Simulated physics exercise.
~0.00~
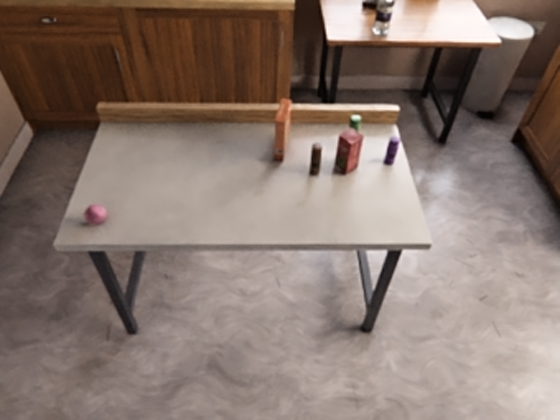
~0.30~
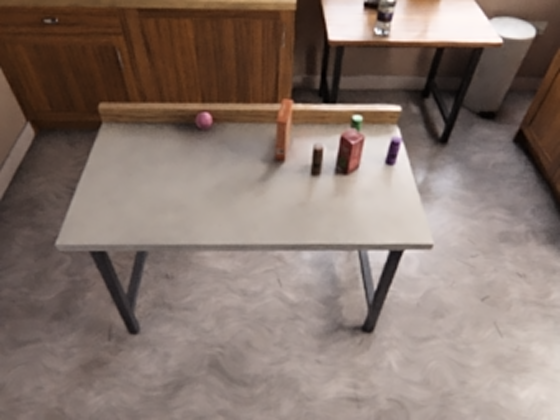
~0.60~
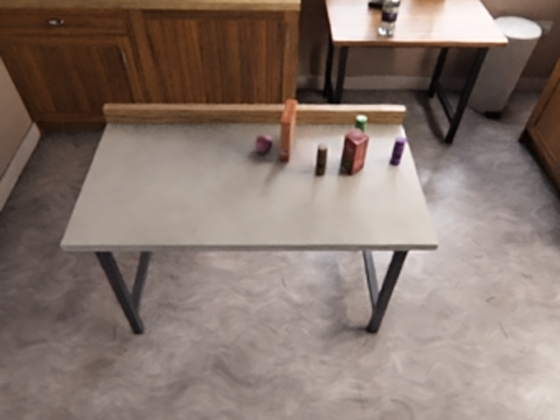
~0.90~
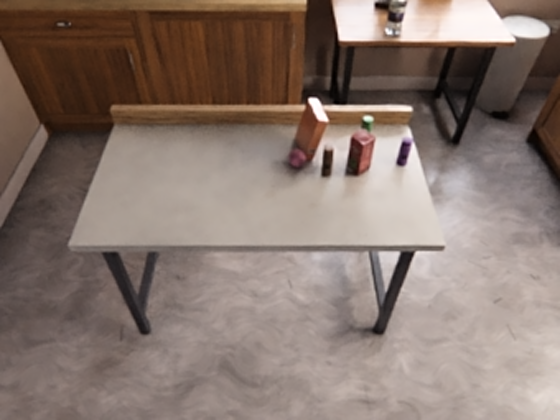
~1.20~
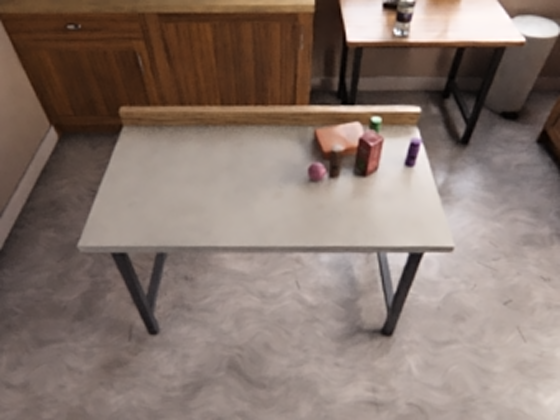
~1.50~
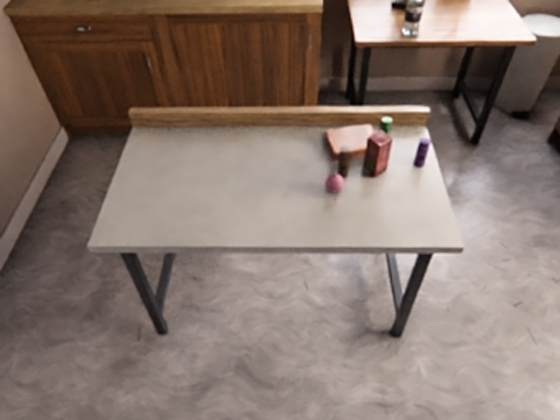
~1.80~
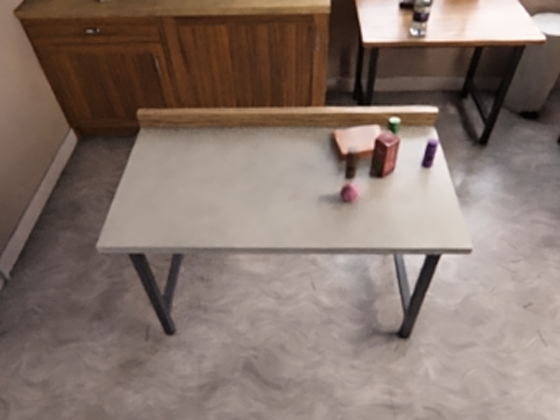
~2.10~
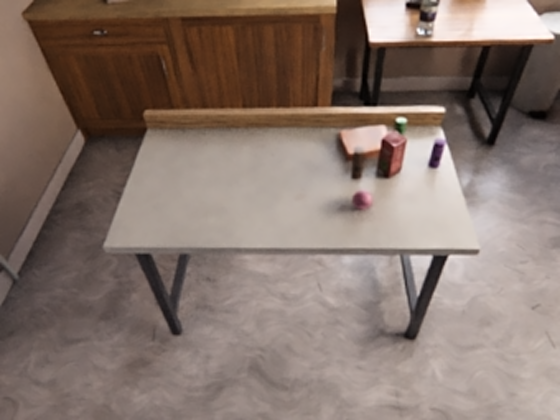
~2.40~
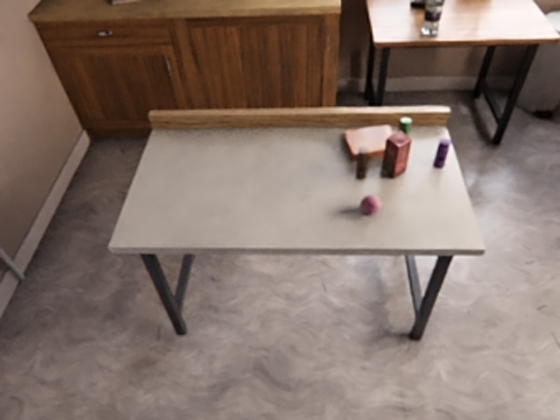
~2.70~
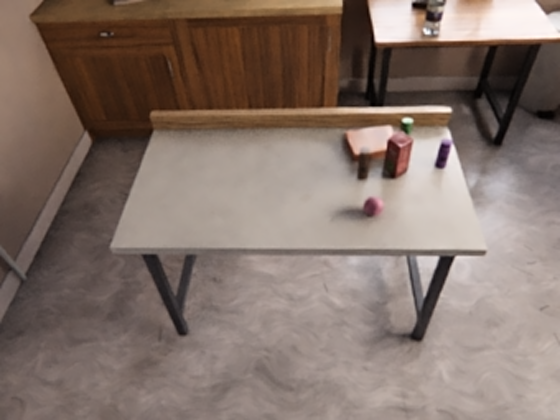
At the start, a pink ball sits near the left end of a grey table with a wooden rail along its far edge, while an upright orange packet, a red carton and three small shakers stand toward the right. The ball travels up and right to the rail, then comes away from it and heads right toward the packet. It meets the packet, which leans over and drops onto its side behind the brown shaker. The ball continues right and toward the near side, slowing down. It ends at rest in front of the group, with the packet lying flat and the other four items still standing.
